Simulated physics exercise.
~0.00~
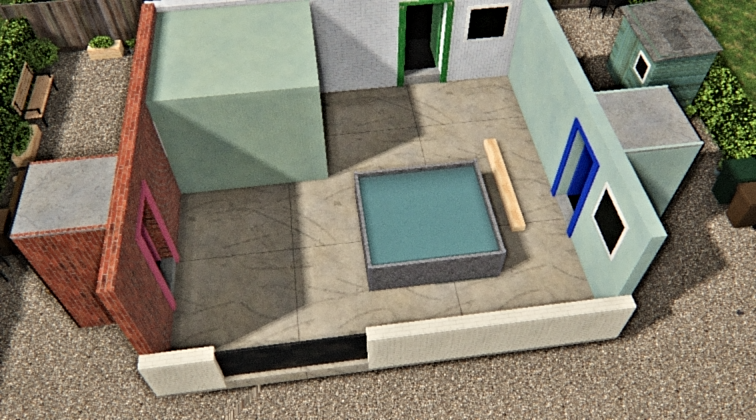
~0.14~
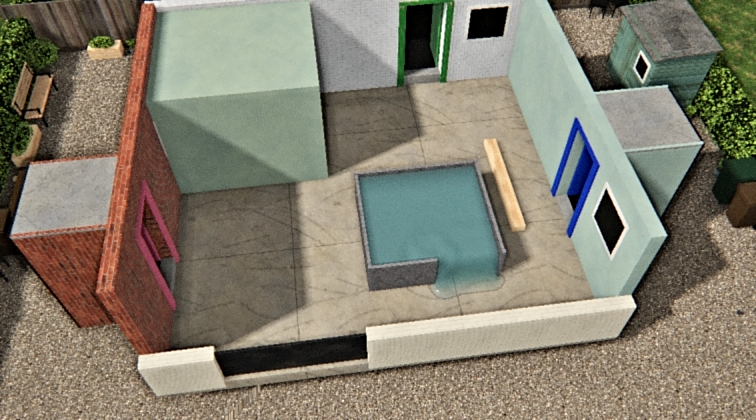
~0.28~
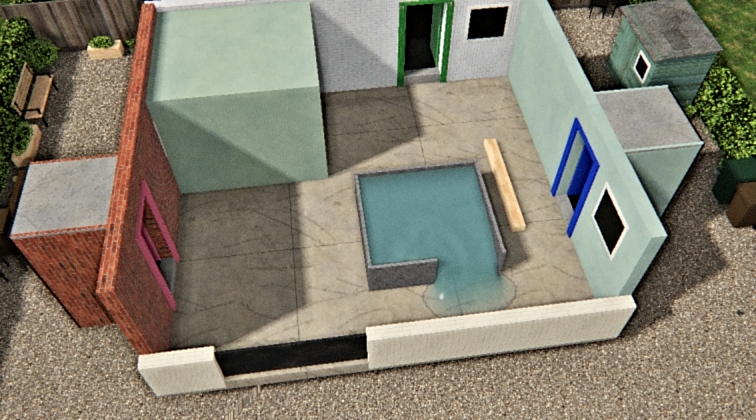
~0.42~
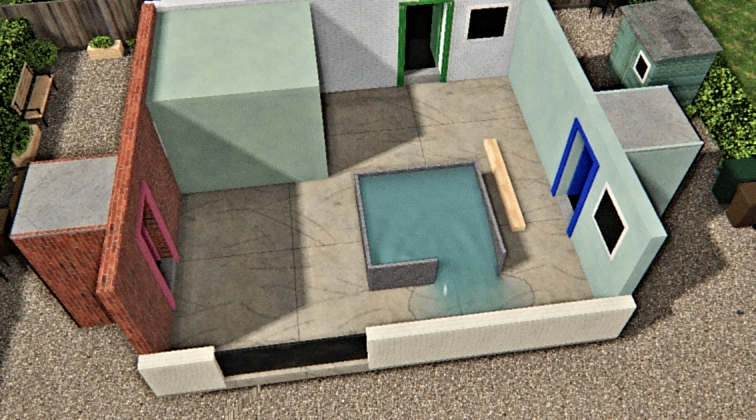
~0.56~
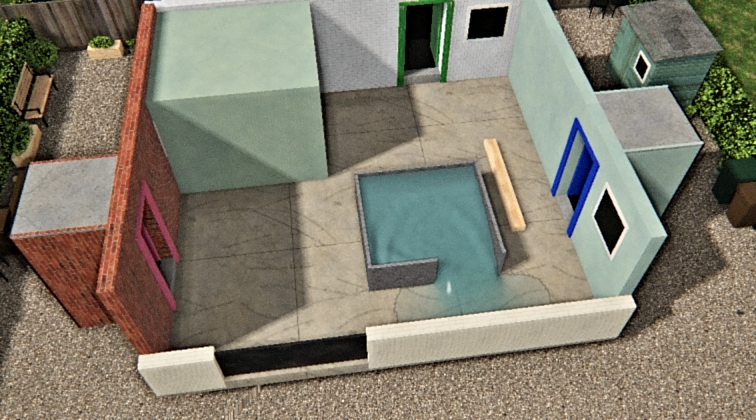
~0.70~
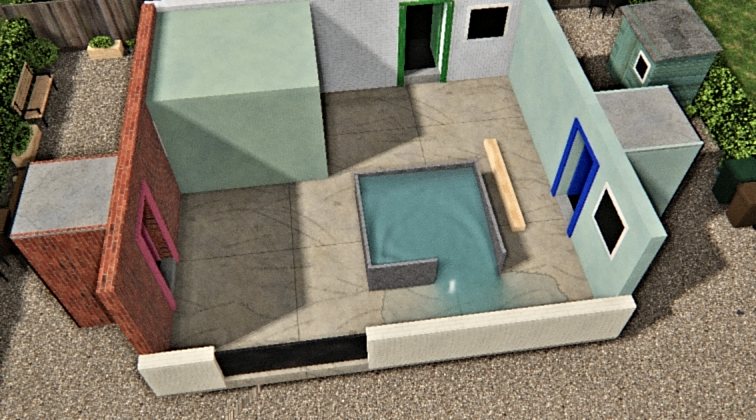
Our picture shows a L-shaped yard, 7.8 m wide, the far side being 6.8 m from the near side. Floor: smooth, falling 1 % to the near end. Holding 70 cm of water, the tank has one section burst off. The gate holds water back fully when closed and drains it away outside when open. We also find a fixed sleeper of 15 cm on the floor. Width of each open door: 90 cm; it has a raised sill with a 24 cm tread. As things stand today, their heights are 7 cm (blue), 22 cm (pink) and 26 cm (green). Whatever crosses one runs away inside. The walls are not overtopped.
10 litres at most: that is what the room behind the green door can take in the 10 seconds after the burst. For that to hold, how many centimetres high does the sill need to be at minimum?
It would need to be around 6.5 cm high.
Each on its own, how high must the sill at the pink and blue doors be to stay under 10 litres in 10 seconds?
You'd want some 14.5 cm at pink and some 7.5 cm at blue.
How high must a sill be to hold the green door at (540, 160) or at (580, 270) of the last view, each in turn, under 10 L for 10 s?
About 9.0 cm for the first and 29 cm for the second.
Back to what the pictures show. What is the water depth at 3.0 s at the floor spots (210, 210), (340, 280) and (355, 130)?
Depths in order: 0 / 3 / 0 cm.
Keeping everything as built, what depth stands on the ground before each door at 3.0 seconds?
Depths, in cm - blue: 10, pink: 10, green: 0.
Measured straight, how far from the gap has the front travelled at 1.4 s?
Around 3.6 m out.
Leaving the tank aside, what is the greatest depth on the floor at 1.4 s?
Around 58 centimetres.
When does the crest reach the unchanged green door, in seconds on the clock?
Around 7.0 s, give or take.
After 1.4 s water covers 15 % of the floor, deepest (58 cm) near (601, 321); it has not reached the green door.
After 3.0 s water covers 50 % of the floor, deepest (42 cm) near (591, 322); it has not reached the green door.
After 10.0 s water covers 95 % of the floor, deepest (16 cm) near (264, 363); 7 cm at the green door, 0 litres in over its 26 cm sill.
At the green door as built, the water arrived by 4.3 s and peaked near 9 cm at 7.2 s.
With a sill of 5.5 cm, 17 litres would have come in within the 10 s; with 7.5 cm, 5 litres. So under 10 litres takes about 6.5 cm.
